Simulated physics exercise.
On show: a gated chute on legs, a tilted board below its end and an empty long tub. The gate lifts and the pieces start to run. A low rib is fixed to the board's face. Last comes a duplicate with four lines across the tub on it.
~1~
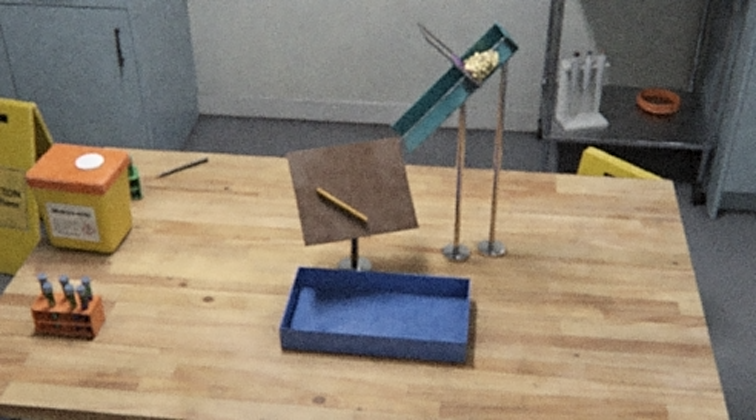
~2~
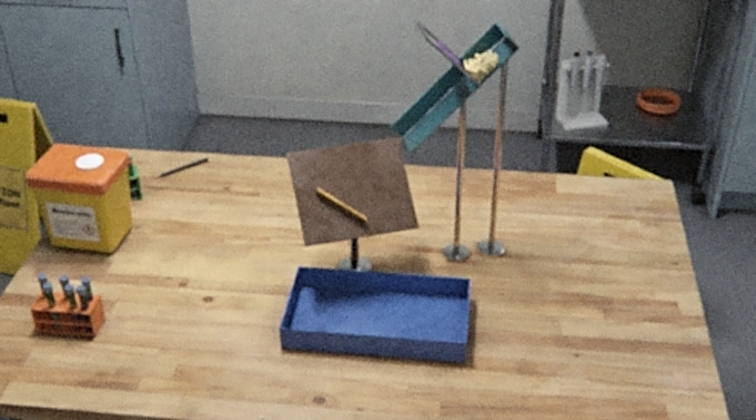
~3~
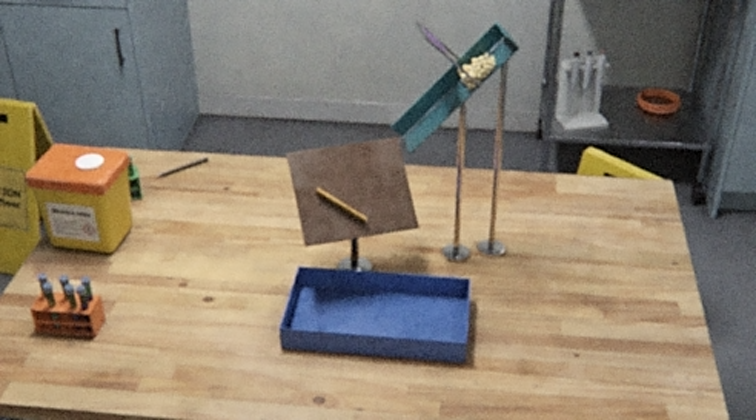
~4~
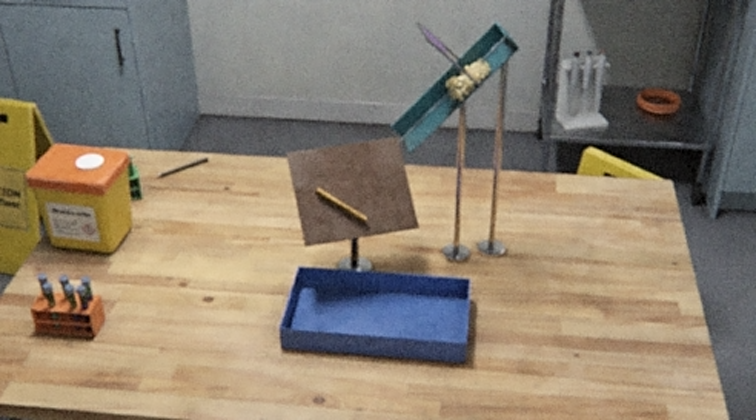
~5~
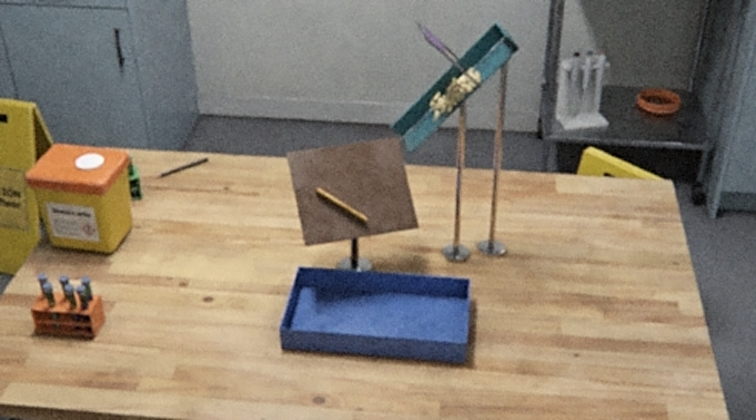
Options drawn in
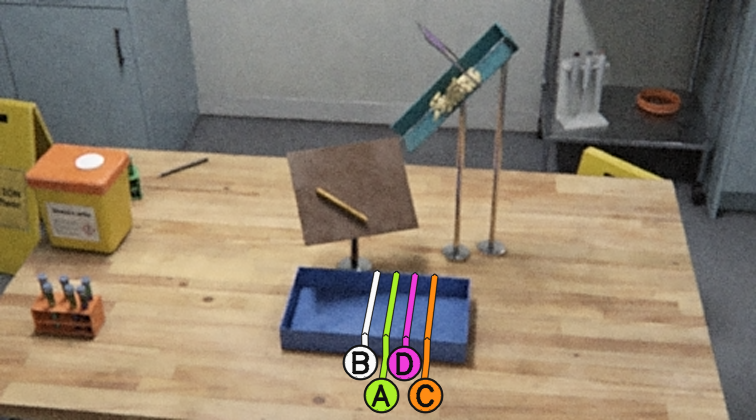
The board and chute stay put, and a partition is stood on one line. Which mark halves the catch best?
Best: A.
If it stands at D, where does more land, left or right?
Left.
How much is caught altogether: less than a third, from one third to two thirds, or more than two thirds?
About that: More than two thirds.
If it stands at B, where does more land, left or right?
The right side.
On the marked copy, line A crosses the front rim at (385, 336); line B crosses the front rim at (364, 334); line C crosses the front rim at (427, 339); line D crosses the front rim at (406, 338).
If A is chosen, of what is caught, about half on the left of the divider, about half on the right.
If B is chosen, of what is caught, a small part on the left of the divider, most on the right.
If C is chosen, of what is caught, nearly all on the left of the divider, a stray few on the right.
If D is chosen, of what is caught, nearly all on the left of the divider, a stray few on the right.
